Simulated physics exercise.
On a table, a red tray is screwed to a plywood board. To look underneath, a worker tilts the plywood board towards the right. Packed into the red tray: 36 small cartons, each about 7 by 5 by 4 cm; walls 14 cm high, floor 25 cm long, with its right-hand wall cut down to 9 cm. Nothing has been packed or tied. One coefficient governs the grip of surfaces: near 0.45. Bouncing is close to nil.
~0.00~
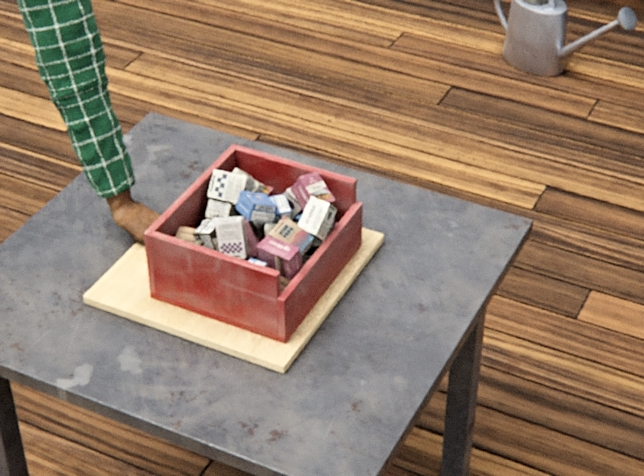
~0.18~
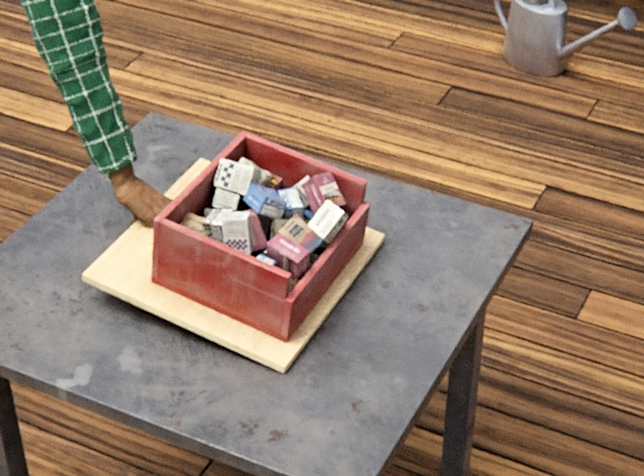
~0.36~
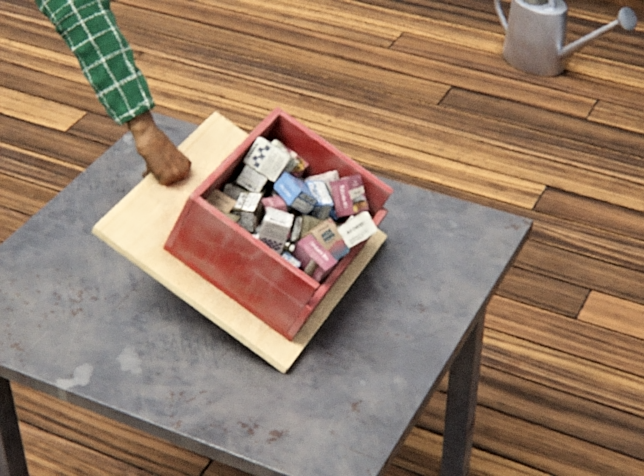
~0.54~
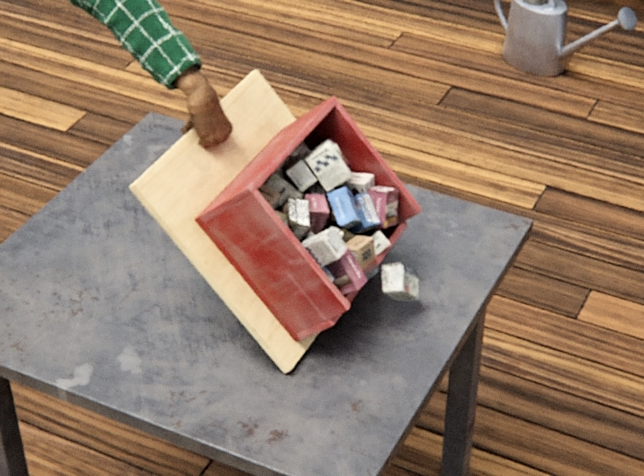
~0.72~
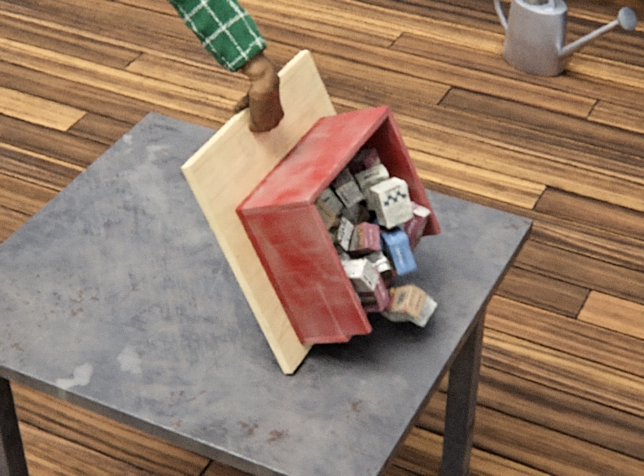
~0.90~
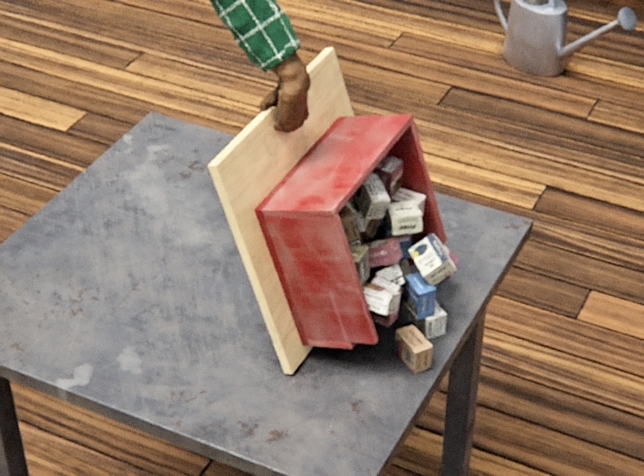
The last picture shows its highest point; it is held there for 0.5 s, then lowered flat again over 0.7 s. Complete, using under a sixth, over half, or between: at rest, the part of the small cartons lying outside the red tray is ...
It is between a sixth and a half.
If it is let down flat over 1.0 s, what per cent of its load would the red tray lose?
That would cost the red tray 30 per cent of its load.
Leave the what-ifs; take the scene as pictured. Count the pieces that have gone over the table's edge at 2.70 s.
About 1.
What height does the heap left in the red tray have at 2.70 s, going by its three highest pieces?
12 centimetres high, more or less.
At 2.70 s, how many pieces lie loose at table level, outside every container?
About 12.
After 1.19 s, tilt 72°; 7 of 36 out of the red tray.
After 1.55 s, tilt 63°; 10 of 36 out of the red tray.
After 2.05 s, tilt 1°; 12 of 36 out of the red tray.
Final count (at 2.70 s), 12 of 36 out of the red tray. Asked share, 12 of 36, 33 per cent.
